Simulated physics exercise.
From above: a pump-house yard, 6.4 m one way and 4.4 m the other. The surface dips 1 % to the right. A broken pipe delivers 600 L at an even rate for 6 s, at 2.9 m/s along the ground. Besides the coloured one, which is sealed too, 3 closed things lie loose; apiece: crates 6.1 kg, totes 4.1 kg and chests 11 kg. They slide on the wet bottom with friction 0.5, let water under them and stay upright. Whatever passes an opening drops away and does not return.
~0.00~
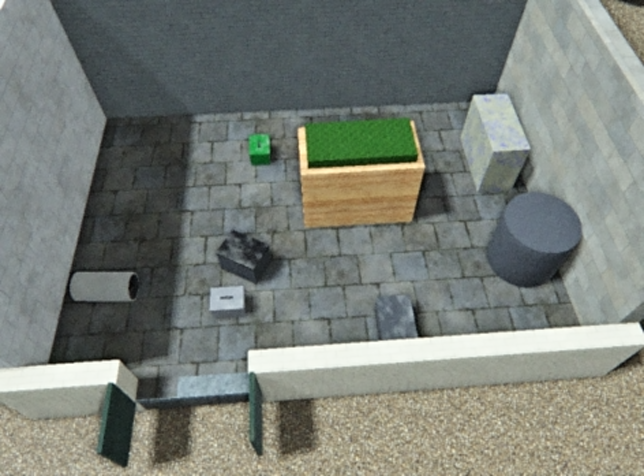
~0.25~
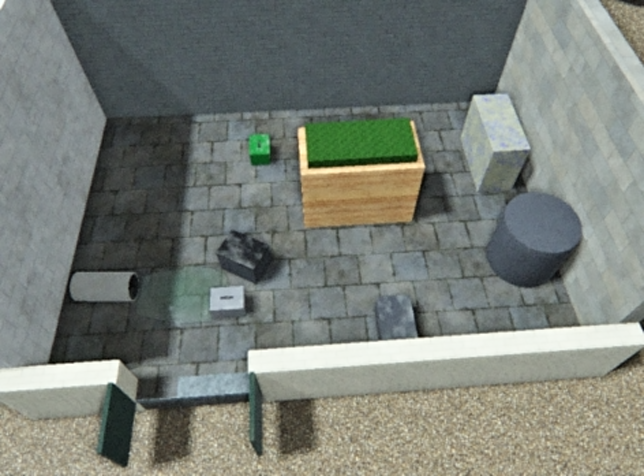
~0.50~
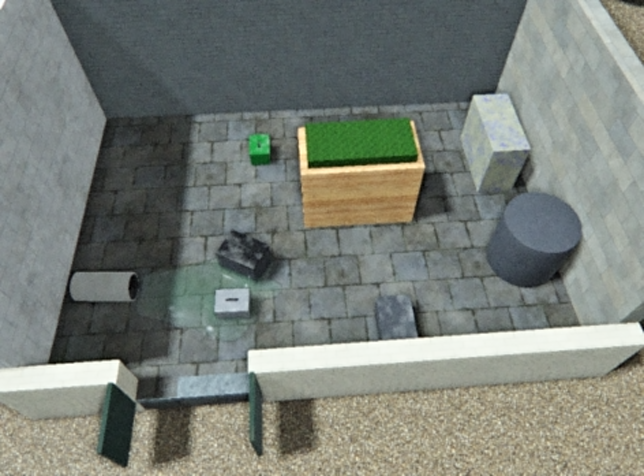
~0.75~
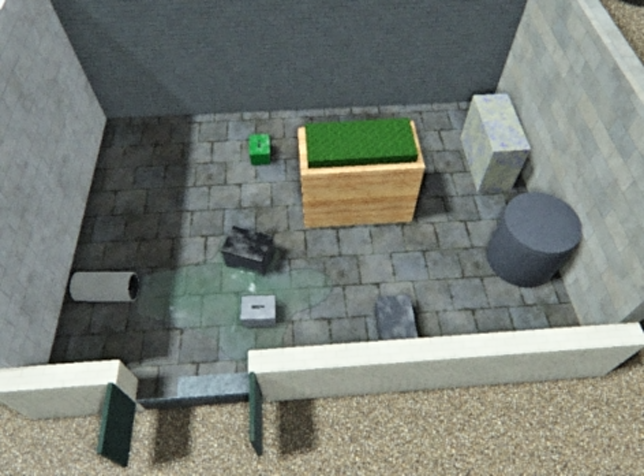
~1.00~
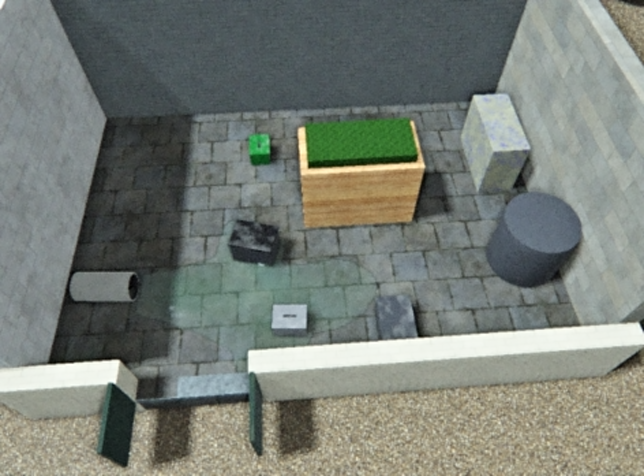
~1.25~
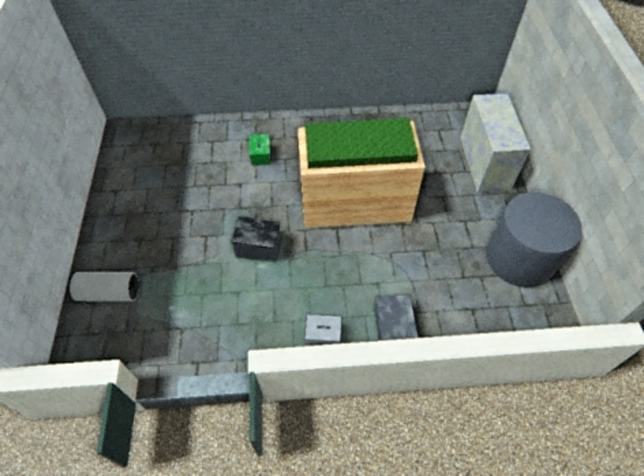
Water spreading rightward from a broken pipe across a walled paved yard, sliding a pale grey box right, then slightly turning a dark one.
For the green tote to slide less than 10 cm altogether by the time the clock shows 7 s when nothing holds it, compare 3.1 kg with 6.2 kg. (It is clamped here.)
For it, the lower weight is enough.
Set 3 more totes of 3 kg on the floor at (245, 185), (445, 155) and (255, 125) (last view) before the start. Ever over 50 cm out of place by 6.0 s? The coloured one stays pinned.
In that order: Less, less, under.
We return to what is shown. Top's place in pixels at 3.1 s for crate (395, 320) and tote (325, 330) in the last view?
Near (571, 301) and (519, 320).
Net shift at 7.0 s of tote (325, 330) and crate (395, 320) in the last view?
In turn: 350 cm, 150 cm.
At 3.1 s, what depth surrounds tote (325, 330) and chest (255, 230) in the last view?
About 5 and 2 cm.
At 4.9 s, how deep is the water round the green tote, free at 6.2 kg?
About 0 cm.
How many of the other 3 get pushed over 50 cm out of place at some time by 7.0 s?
I count 2.
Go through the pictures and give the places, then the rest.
In the first picture, the green tote at (259, 144), on the bottom; 0.0 m2 under water; 0 of 4 have shifted.
In the second picture, the green tote at (259, 144), on the bottom; water covers 0.7 m2; 0 of 4 have shifted.
In the third picture, the green tote at (259, 144) rests on the ground; 1.3 m2 under water; 1 of 4 have shifted.
In the fourth picture, the green tote at (259, 144) rests on the ground; water covers 2.1 m2; 2 of 4 have shifted.
In the fifth picture, the green tote at (259, 144) rests on the ground; 3.1 m2 under water; 2 of 4 have shifted.
In the sixth picture, the green tote at (259, 144) rests on the ground; 4.1 m2 under water; 2 of 4 have shifted.
After 1.8 s the green tote would be 0 cm from its start with 3.1 kg and 0 cm from its start with 6.2 kg; 0 cm of water round it then.
After 3.1 s the green tote would be 0 cm from its start with 3.1 kg and 0 cm from its start with 6.2 kg; 0 cm of water round it then.
After 4.9 s the green tote would be 0 cm from its start with 3.1 kg and 0 cm from its start with 6.2 kg; 0 cm of water round it then.
After 7.0 s the green tote would be 0 cm from its start with 3.1 kg and 0 cm from its start with 6.2 kg; 0 cm of water round it then.
